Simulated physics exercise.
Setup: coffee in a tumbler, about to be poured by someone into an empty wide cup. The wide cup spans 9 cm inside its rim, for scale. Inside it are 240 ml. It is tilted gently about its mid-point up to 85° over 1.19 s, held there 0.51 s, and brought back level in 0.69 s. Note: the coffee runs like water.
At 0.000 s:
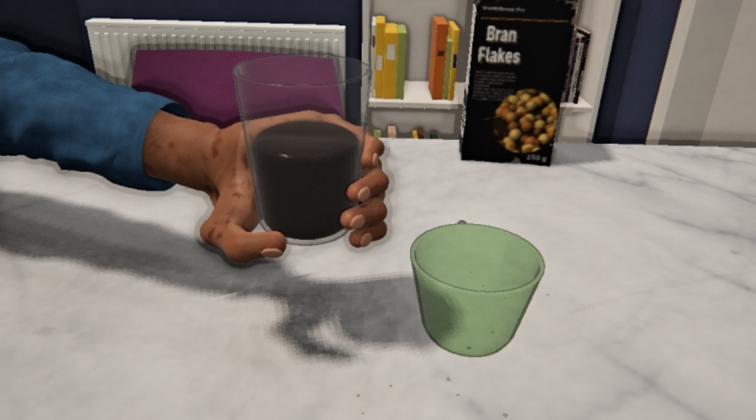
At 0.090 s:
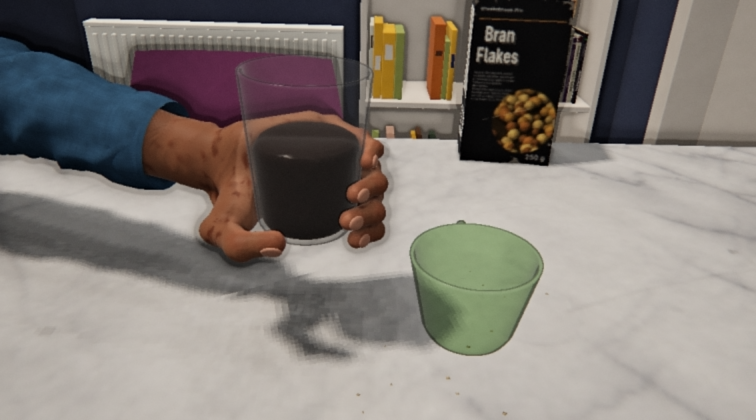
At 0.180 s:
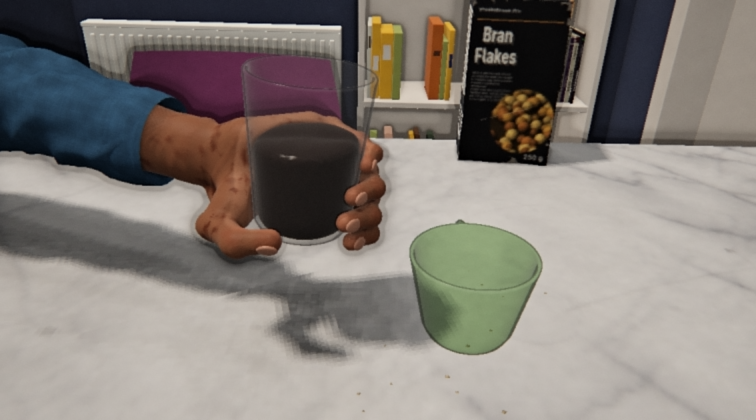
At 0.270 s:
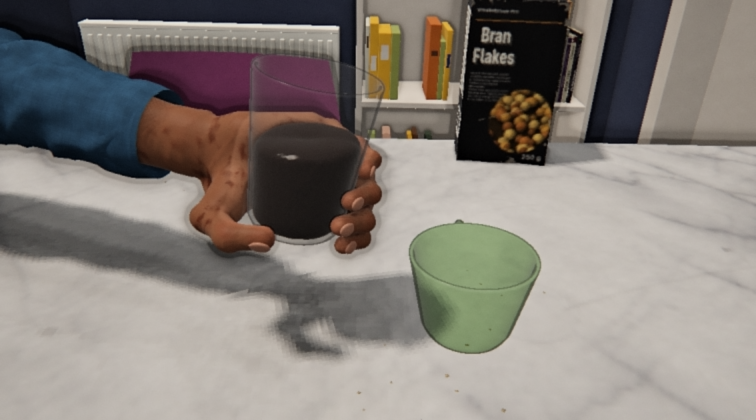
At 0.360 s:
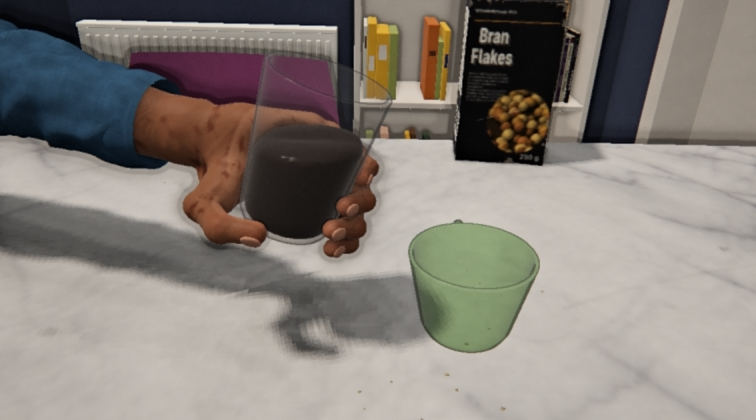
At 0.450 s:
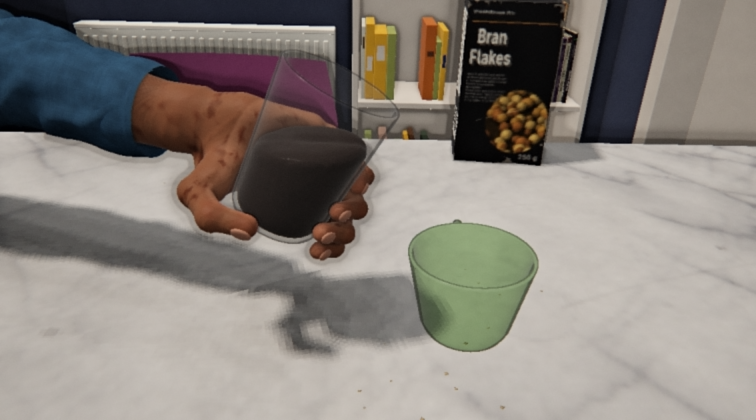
A hand holds a clear glass of dark liquid and gradually tilts it rightward above a green cup.
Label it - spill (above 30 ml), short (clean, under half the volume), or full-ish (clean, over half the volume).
Full-ish.
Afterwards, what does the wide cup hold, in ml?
It contains around 210 ml.
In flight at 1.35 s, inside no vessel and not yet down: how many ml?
20 ml, more or less.
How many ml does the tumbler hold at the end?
It ends up holding near 30 ml.
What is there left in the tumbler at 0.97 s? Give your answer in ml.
Contents remaining: Around 200 ml.
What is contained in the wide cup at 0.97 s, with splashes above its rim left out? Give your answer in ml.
Close to 15 ml.
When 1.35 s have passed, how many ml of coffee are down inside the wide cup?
Volume: Approx. 140 ml.
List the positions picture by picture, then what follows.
In the first picture, it leans 0°; its right rim is at (370, 74); the coffee meets the walls at (270, 132) and (342, 137); the wide cup's rim runs from (412, 256) to (541, 259).
In the second picture, it leans 1°; its right rim is at (371, 76); the coffee meets the walls at (273, 133) and (345, 135).
In the third picture, it leans 5°; its right rim is at (376, 81); the coffee meets the walls at (273, 134) and (346, 135).
In the fourth picture, it leans 10°; its right rim is at (382, 90); the coffee meets the walls at (267, 136) and (342, 139).
In the fifth picture, it leans 18°; its right rim is at (390, 101); the coffee meets the walls at (272, 138) and (345, 141).
In the sixth picture, it leans 27°; its right rim is at (396, 115); the coffee meets the walls at (264, 139) and (353, 140).
Then, 0.97 s in, the tilt is 78° and the wide cup has 15 ml, the tumbler 200 ml, and 0 ml is on the table.
Then, 1.35 s in, the tilt is 85° and the wide cup has 145 ml, the tumbler 75 ml, and 0 ml is on the table.
Then, 1.75 s in, the tilt is 84° and the wide cup has 200 ml, the tumbler 30 ml, and 0 ml is on the table.
Then, 2.18 s in, the tilt is 18° and the wide cup has 205 ml, the tumbler 25 ml, and 5 ml is on the table.
Finally, the wide cup has 205 ml, the tumbler 25 ml, and 5 ml is on the table.
